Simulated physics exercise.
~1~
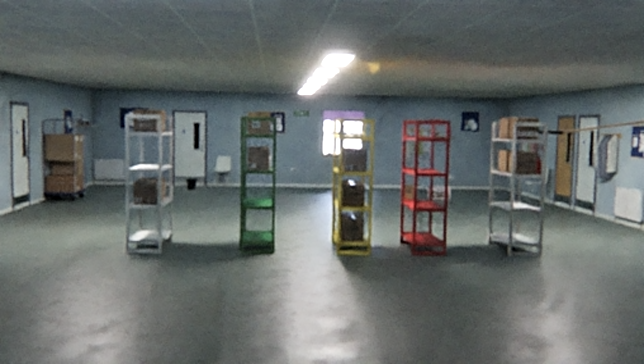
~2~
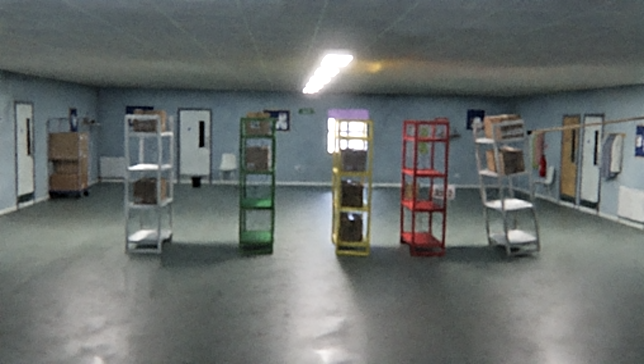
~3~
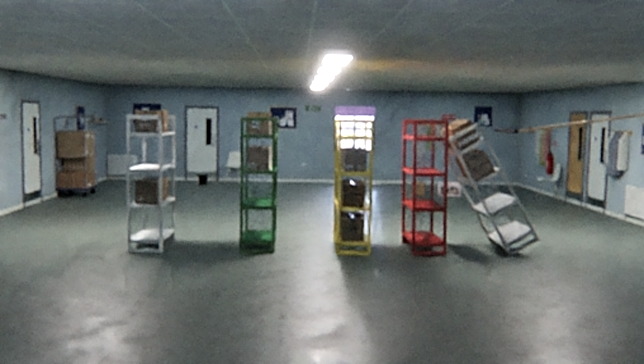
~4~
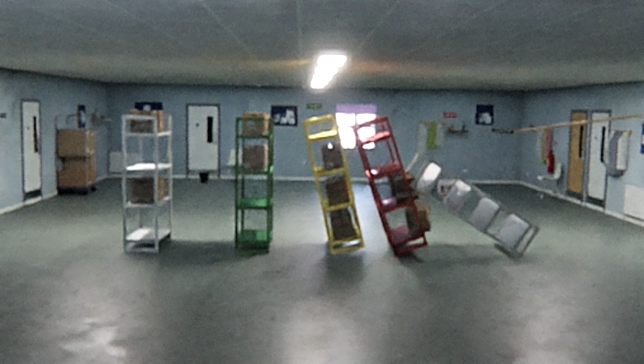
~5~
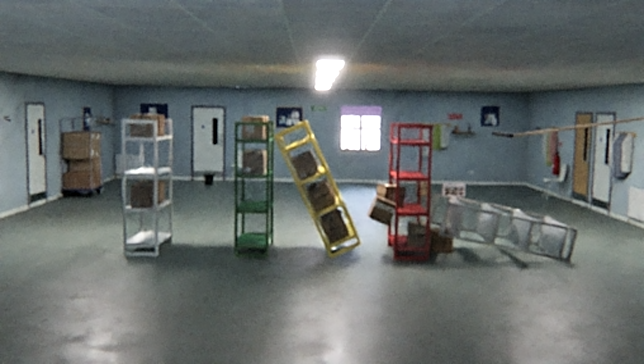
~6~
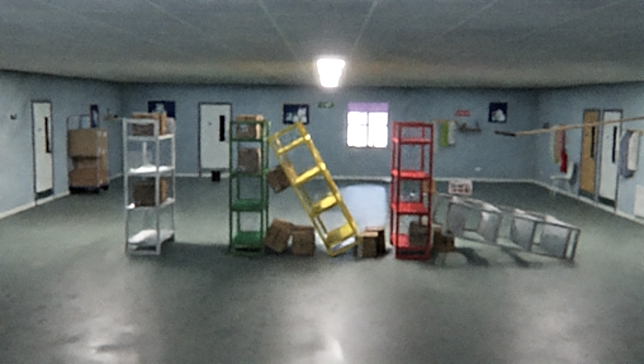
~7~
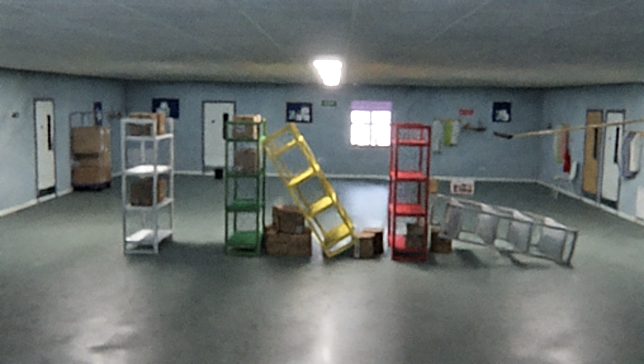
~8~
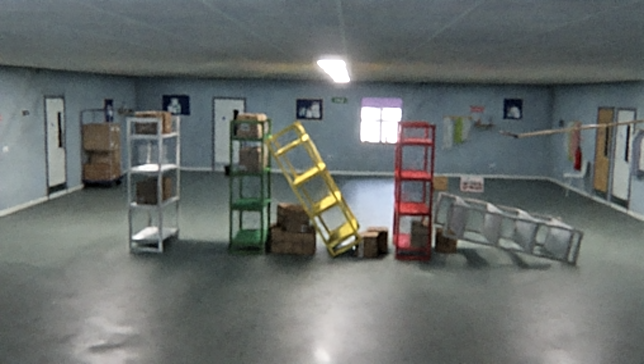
Grey shelving unit toppling left into the red one and sliding to the floor, yellow unit ending leaned against upright green, cartons spilled.
